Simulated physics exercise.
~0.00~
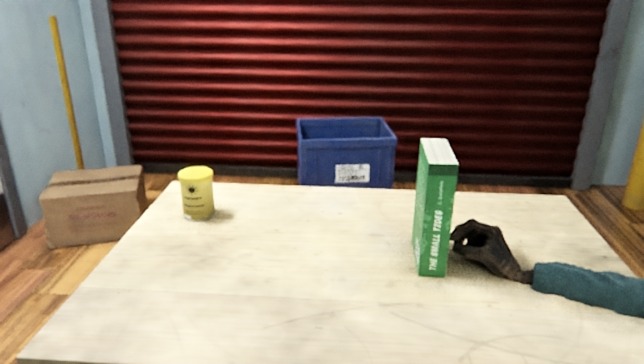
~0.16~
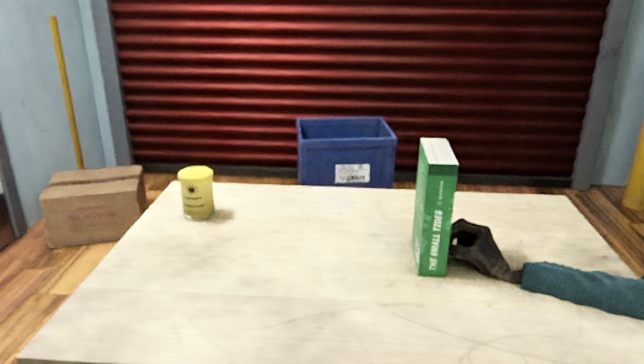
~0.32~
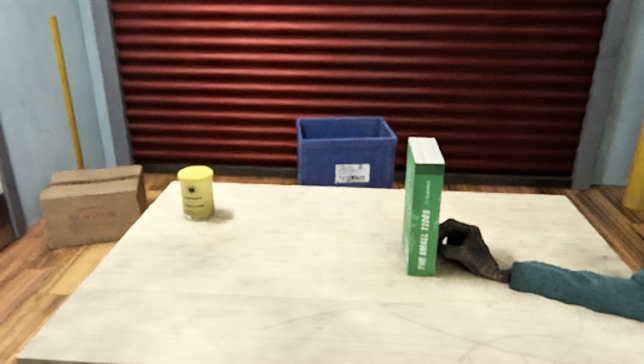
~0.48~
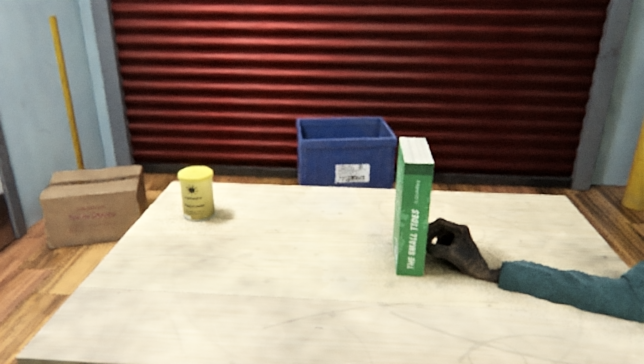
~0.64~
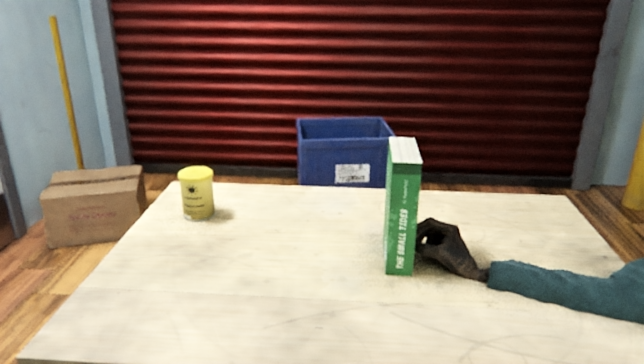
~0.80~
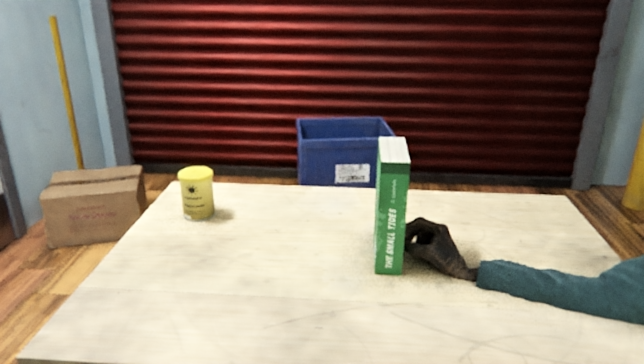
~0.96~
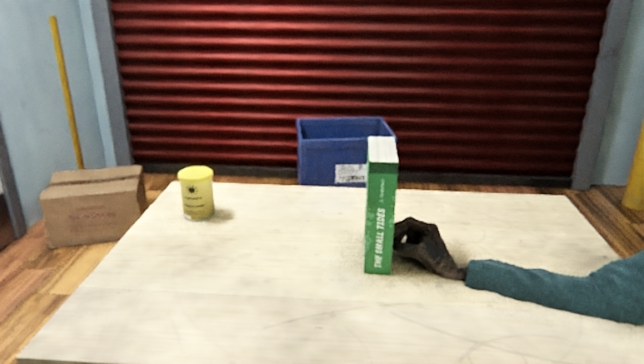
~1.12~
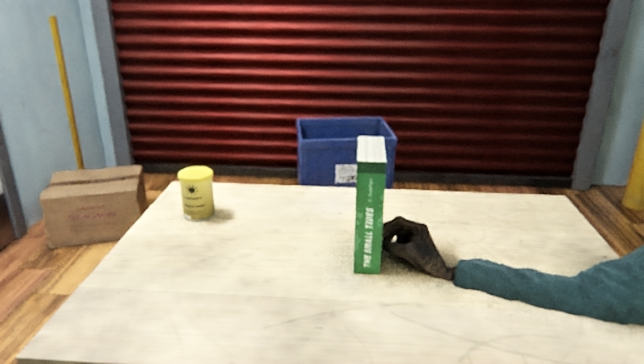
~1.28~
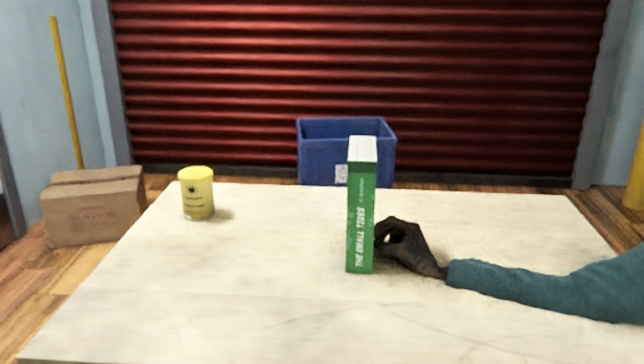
In this clip, a dark hand with a teal sleeve reaches in from the right and slowly pushes a standing green book leftward across a pale tabletop. The book slides steadily and remains upright at the end, while a yellow tin on the left stays in place.
